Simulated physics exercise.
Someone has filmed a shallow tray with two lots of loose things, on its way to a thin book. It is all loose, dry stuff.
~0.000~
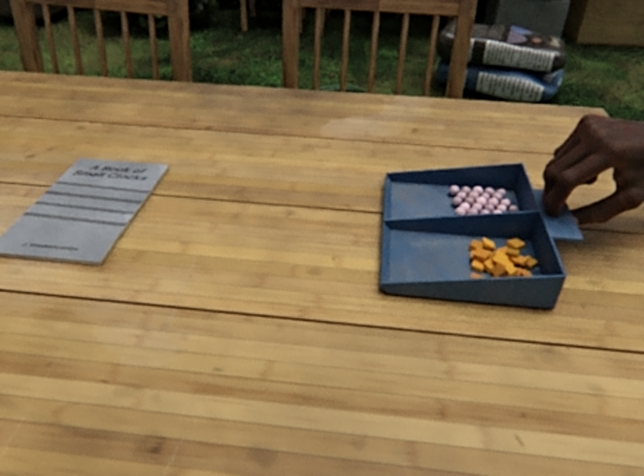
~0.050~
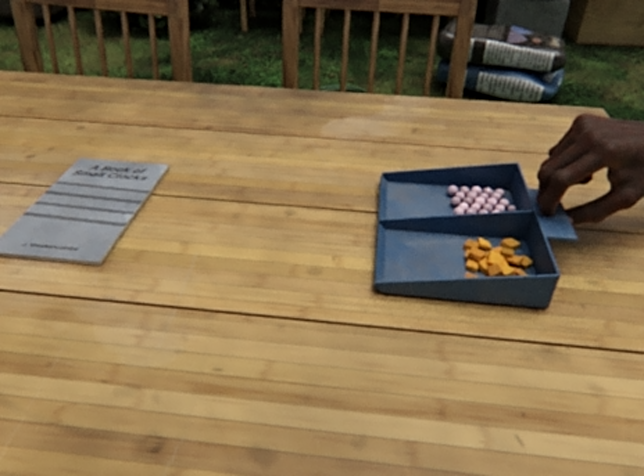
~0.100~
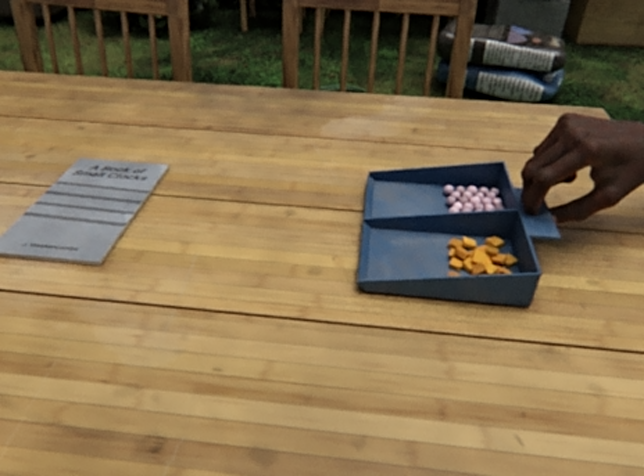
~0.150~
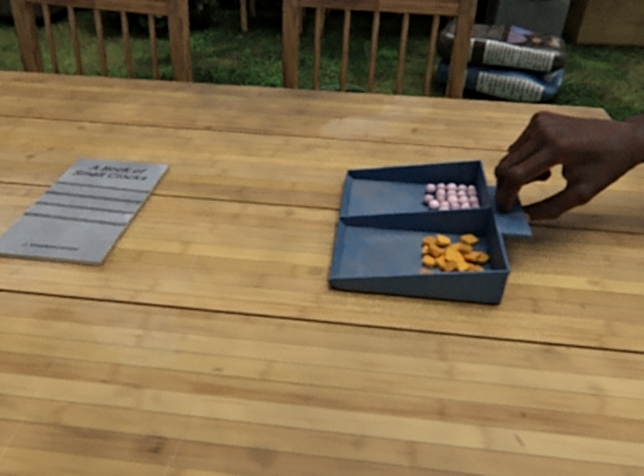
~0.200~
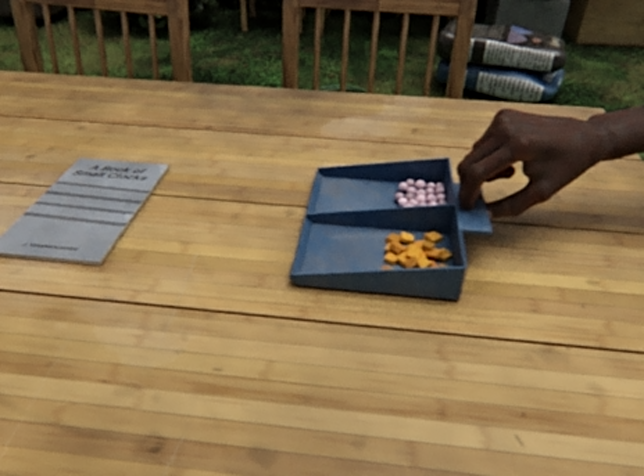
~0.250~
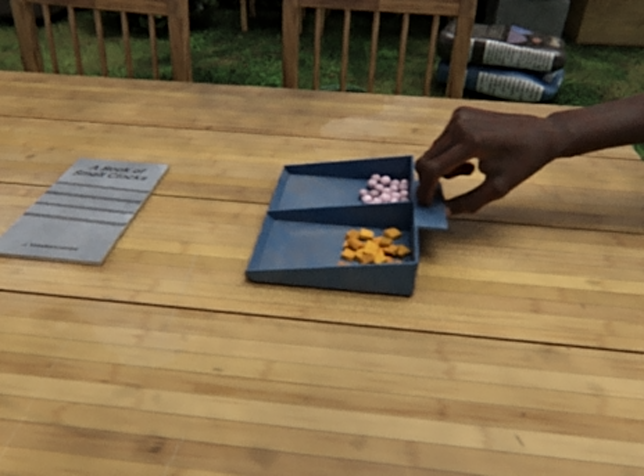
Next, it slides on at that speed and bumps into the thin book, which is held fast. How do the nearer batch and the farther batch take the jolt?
Nearer batch: It stays in the tray. Farther batch: It sends some over the front rim.
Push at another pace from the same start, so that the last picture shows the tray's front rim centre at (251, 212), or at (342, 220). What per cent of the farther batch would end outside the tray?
The first gives 60 %, the second 0 %.
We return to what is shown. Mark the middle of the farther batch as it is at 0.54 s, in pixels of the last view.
Close to (201, 184).
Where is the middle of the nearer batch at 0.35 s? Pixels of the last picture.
Around (287, 246).
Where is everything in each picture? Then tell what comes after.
In the first frame, front rim (384, 223), at rest; thin book (67, 228); nearer batch (500, 260), a few small crackers; farther batch (481, 202), some sugar pearls.
In the second frame, front rim (379, 223), hardly any of the way covered; farther batch (480, 202).
In the third frame, front rim (364, 221), about a tenth of the way covered; nearer batch (479, 259).
In the fourth frame, front rim (339, 219), roughly a quarter of the way covered; farther batch (452, 201).
In the fifth frame, front rim (305, 217), roughly a third of the way covered; nearer batch (414, 253).
In the sixth frame, front rim (267, 214), roughly half of the way covered; thin book (67, 228); nearer batch (371, 250); farther batch (385, 199).
By 0.35 s, tray still sliding, front rim near (198, 208); nearer batch all inside; farther batch all inside.
By 0.54 s, tray stopped at the thin book; nearer batch all inside, moved towards the front rim; farther batch all inside, moved towards the front rim.
By 0.75 s, tray stopped at the thin book; nearer batch all inside, moved towards the front rim; farther batch roughly half out of the tray.
When it is over (1.5 s), tray stopped at the thin book; nearer batch all inside, moved towards the front rim; farther batch roughly half out of the tray.
